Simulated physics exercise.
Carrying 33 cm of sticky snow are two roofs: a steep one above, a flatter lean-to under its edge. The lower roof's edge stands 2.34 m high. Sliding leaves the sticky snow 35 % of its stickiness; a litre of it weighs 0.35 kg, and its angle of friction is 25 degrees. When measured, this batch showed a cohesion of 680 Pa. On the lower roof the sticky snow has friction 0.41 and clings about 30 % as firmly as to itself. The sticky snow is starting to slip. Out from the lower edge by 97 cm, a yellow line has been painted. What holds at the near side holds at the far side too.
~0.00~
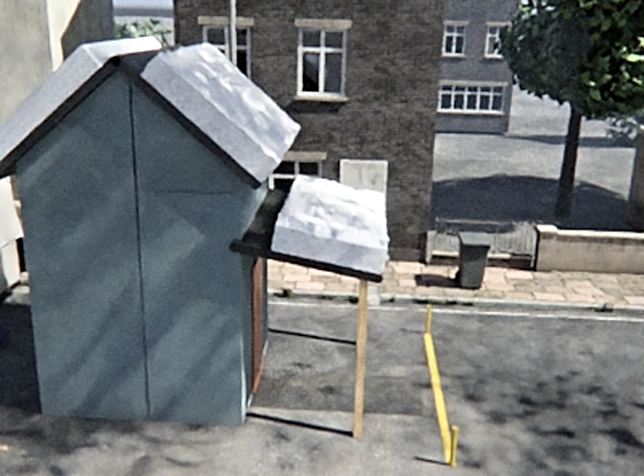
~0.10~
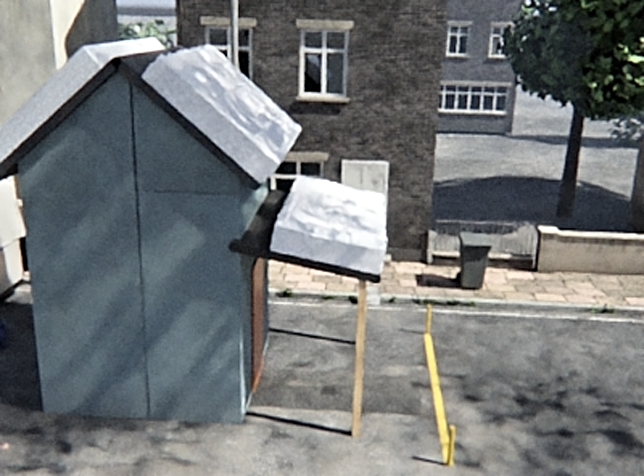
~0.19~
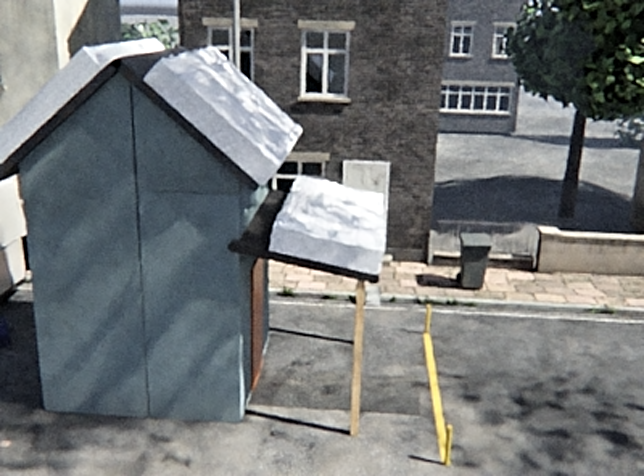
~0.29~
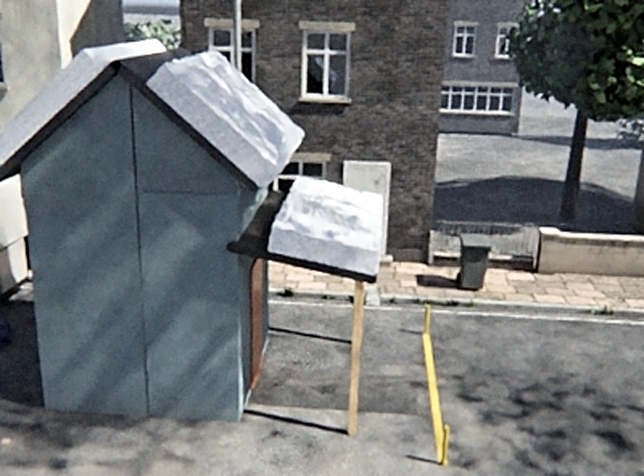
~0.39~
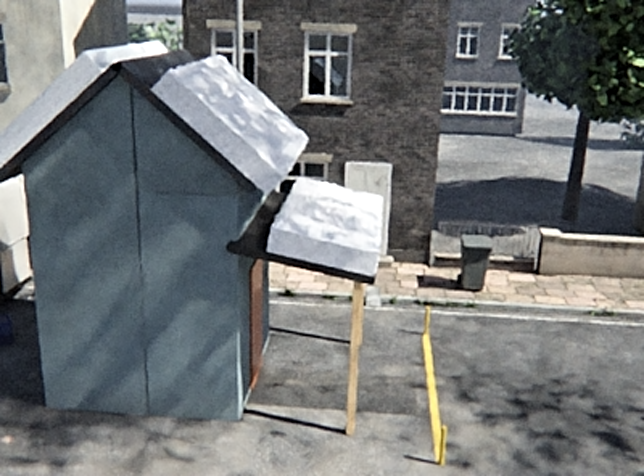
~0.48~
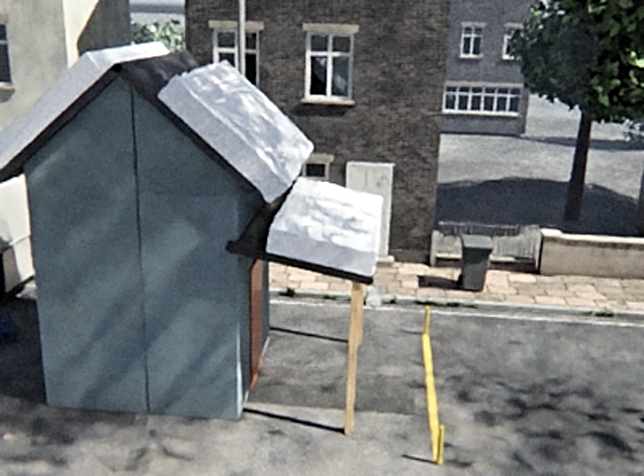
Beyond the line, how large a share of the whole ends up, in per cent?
Roughly 4 per cent.
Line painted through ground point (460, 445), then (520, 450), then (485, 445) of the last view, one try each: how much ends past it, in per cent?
About 1 %, 0 %, 0 %.
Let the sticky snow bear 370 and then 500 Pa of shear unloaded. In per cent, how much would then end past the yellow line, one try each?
Respectively 20 % and 12 %.
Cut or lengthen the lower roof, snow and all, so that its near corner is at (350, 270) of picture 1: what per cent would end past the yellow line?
About 16 per cent.
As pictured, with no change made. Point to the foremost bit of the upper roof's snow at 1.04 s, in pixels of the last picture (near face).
Close to pixel (327, 231).
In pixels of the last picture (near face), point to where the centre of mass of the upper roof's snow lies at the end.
The spot is somewhere around (328, 276).
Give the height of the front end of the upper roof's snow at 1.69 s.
Close to 2.6 metres, I reckon.
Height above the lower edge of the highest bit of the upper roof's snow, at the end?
I'd put it at around 0.9 m up.
After 1.04 s, none is below the lower edge and 0 % is past the line.
After 1.69 s, none is below the lower edge and 0 % is past the line.
After 2.35 s, 17 % is below the lower edge and 0 % is past the line.
After 3.00 s, 24 % is below the lower edge and 4 % is past the line.
After 3.60 s, 24 % is below the lower edge and 4 % is past the line.
